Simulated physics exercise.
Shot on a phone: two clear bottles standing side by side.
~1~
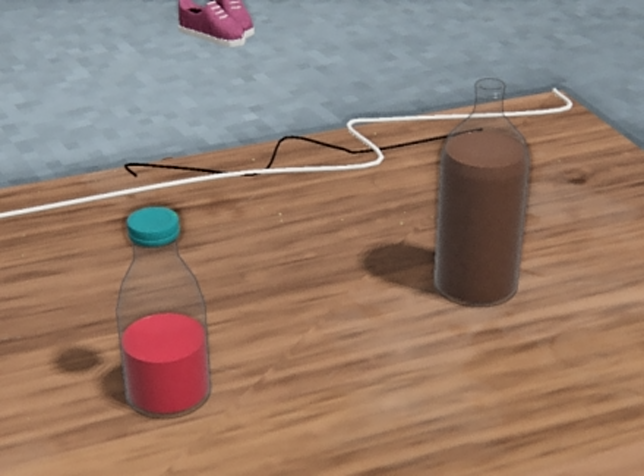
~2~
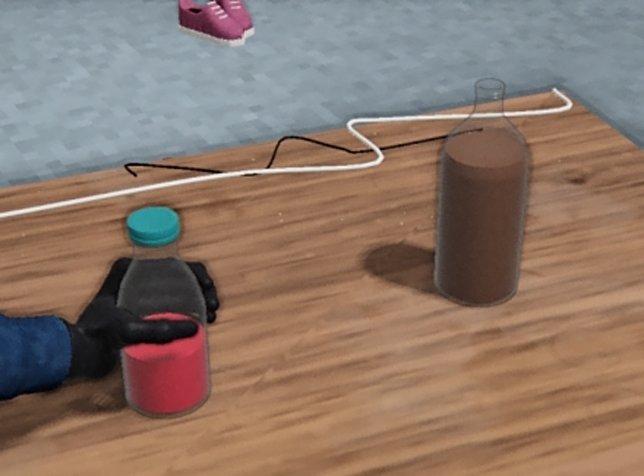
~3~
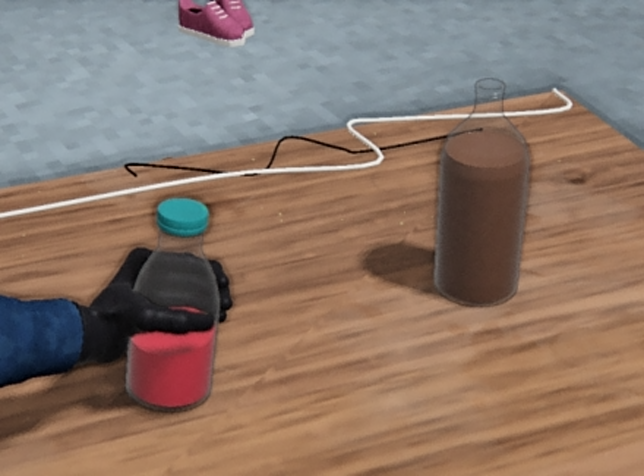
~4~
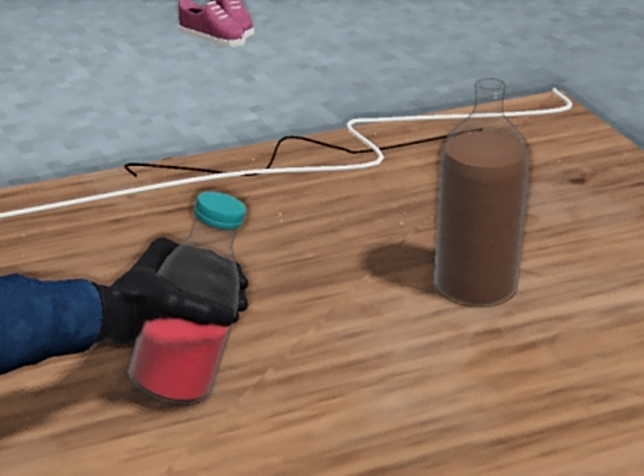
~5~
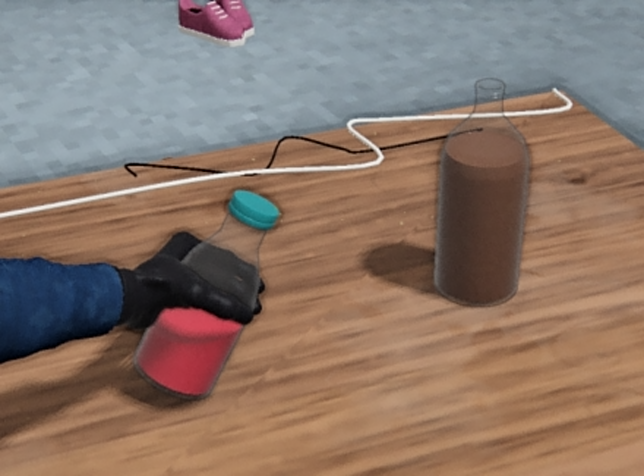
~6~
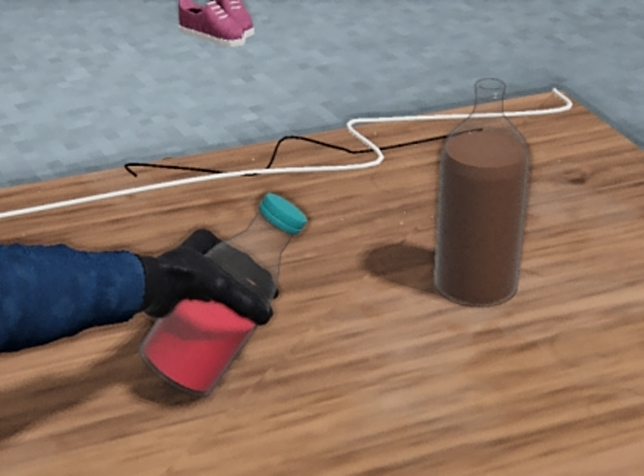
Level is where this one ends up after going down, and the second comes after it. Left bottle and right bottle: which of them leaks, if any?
One by one: Left: The result will be no loss. Right: The result will be some loss.
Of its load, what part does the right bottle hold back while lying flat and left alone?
I'd put it at close to 40 per cent of what was there.
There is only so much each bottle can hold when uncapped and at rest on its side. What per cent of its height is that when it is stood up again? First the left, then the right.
The first goes to near 16 per cent, the next to near 26 per cent.
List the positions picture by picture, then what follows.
The first frame shows both stand upright; left bottle (161, 308) about a third full, capped; right bottle (483, 186) about two thirds full, open.
The second frame shows a hand takes the left bottle; left bottle about a third full, surface at (164, 338); right bottle about two thirds full, surface at (485, 150).
In the third frame, the left bottle is being lowered; left bottle (176, 301) about a third full; right bottle (483, 186) about two thirds full.
In the fourth frame, the left bottle is being lowered; left bottle about a third full, surface at (186, 325); right bottle about two thirds full, surface at (485, 150).
In the fifth frame, the left bottle is being lowered; left bottle (214, 290) tipped 30°; right bottle (483, 186) about two thirds full.
In the sixth frame, the left bottle is being lowered; left bottle (231, 289) tipped 35°, capped; right bottle about two thirds full, surface at (485, 150), open.
A moment on, the left bottle is nearly down; left bottle, all still inside.
Further on, the left bottle lies flat; left bottle, all still inside.
When it is over, both lie flat; left bottle, all still inside; right bottle, a puddle at its mouth.
